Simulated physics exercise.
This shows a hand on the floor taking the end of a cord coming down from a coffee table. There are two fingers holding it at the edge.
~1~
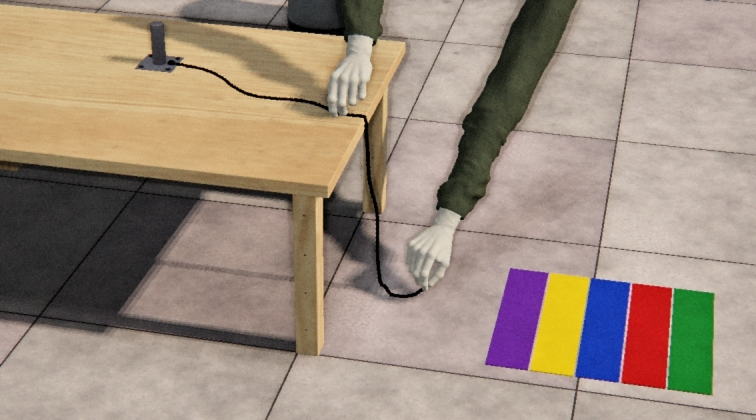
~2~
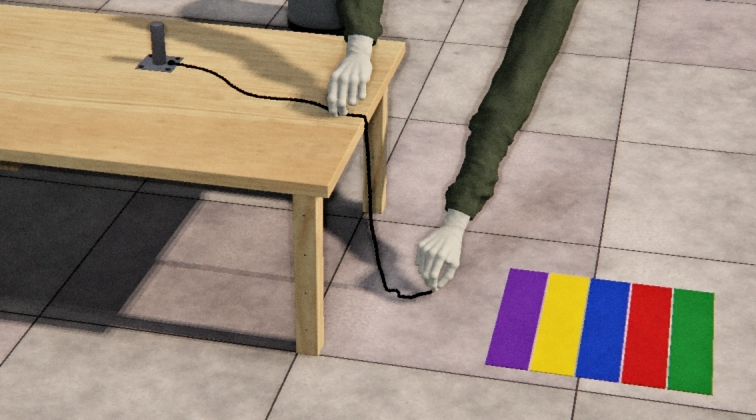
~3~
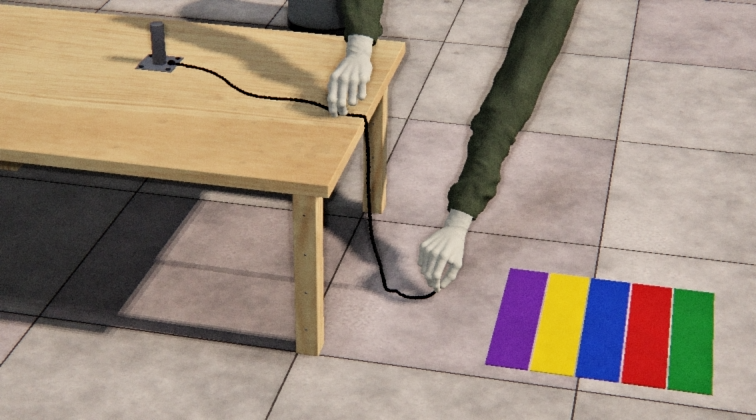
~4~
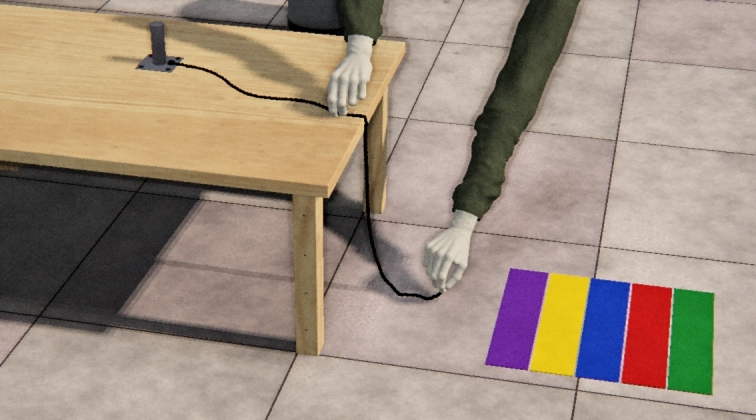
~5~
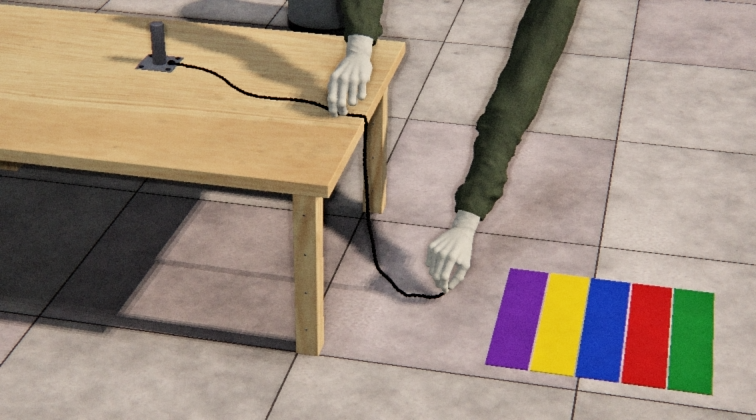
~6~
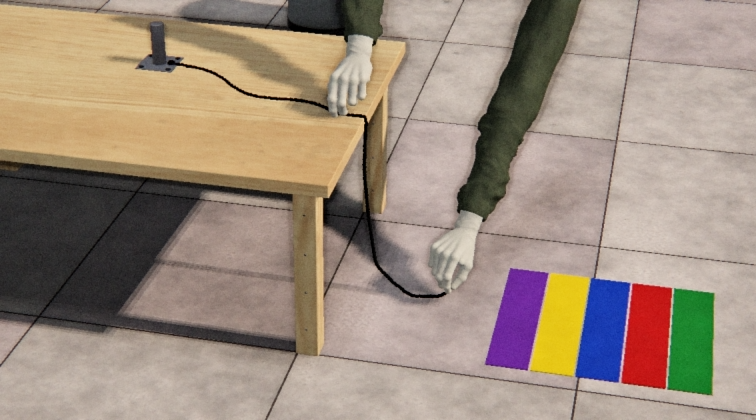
A hand near the floor held the end of a black cord hanging from a wooden table and moved it slightly right, while another hand stayed at the table's edge beside the cord.
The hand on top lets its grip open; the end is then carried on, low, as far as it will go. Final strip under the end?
Yellow.
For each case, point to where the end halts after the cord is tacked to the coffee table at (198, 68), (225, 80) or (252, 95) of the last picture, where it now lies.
Pixel spots, one per try: About (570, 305), (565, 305), (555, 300).
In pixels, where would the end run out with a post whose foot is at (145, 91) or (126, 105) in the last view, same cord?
Near (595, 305) and (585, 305).
Soon after, end near (491, 294); short of the strips.
After that, end near (540, 300); over purple.
At the stop, end near (568, 303); over yellow. The yellow one.
